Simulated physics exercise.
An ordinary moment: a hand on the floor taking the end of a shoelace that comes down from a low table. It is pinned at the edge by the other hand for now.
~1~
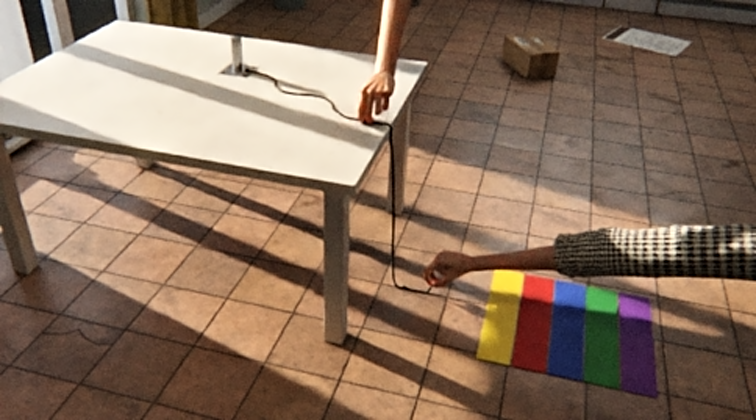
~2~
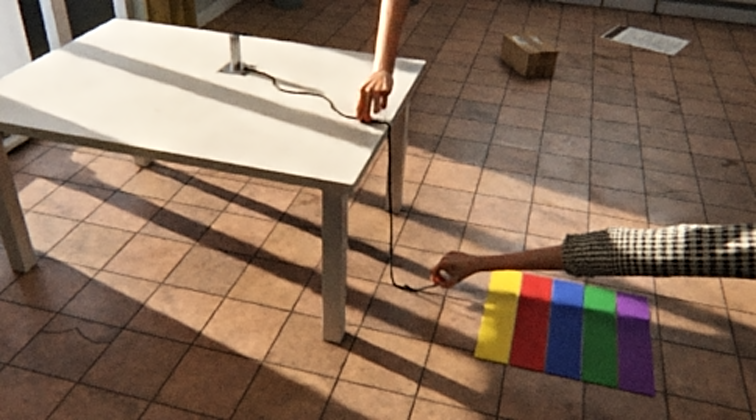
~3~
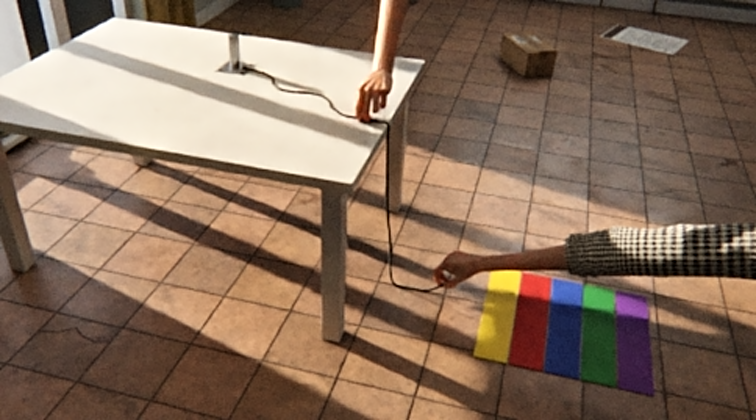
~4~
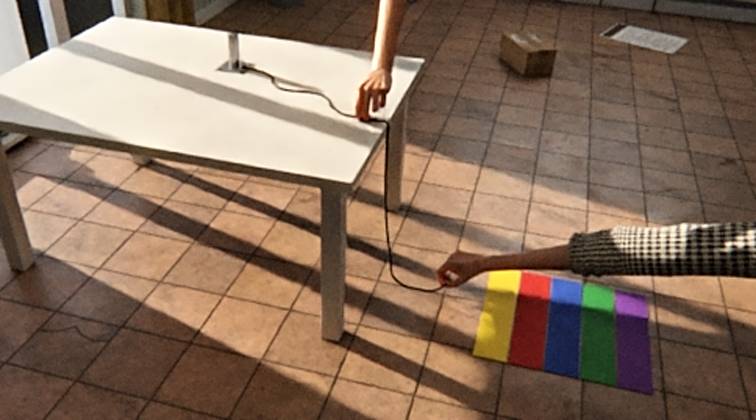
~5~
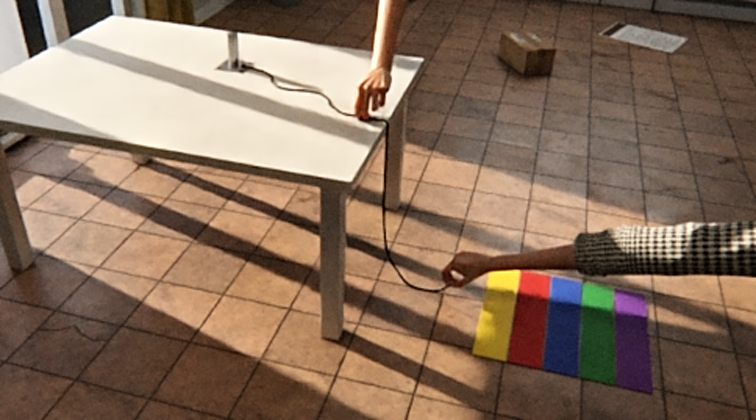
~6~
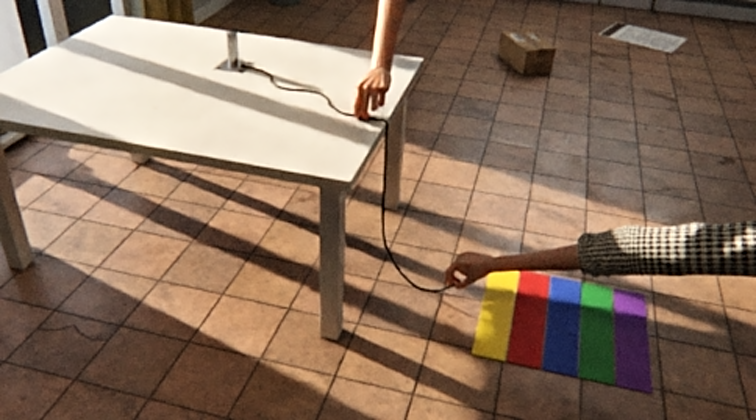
A hand near the floor drew the hanging end of a dark shoelace slightly to the right, toward some coloured stripes, while another hand kept it pinned at the edge of a low white table.
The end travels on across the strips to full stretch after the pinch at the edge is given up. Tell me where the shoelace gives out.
It gives out over the blue strip.
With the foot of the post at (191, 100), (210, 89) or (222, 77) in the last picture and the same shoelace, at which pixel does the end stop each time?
You'd get roughly (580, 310), (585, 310) and (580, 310), one for each try.
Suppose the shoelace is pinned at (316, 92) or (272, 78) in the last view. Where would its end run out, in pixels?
In order, the pixels are (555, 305) and (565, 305).
Early on, end near (514, 297); over yellow.
Midway, end near (549, 304); over red.
At the end of the slack, end near (570, 308); over blue. It gets as far as the blue strip.
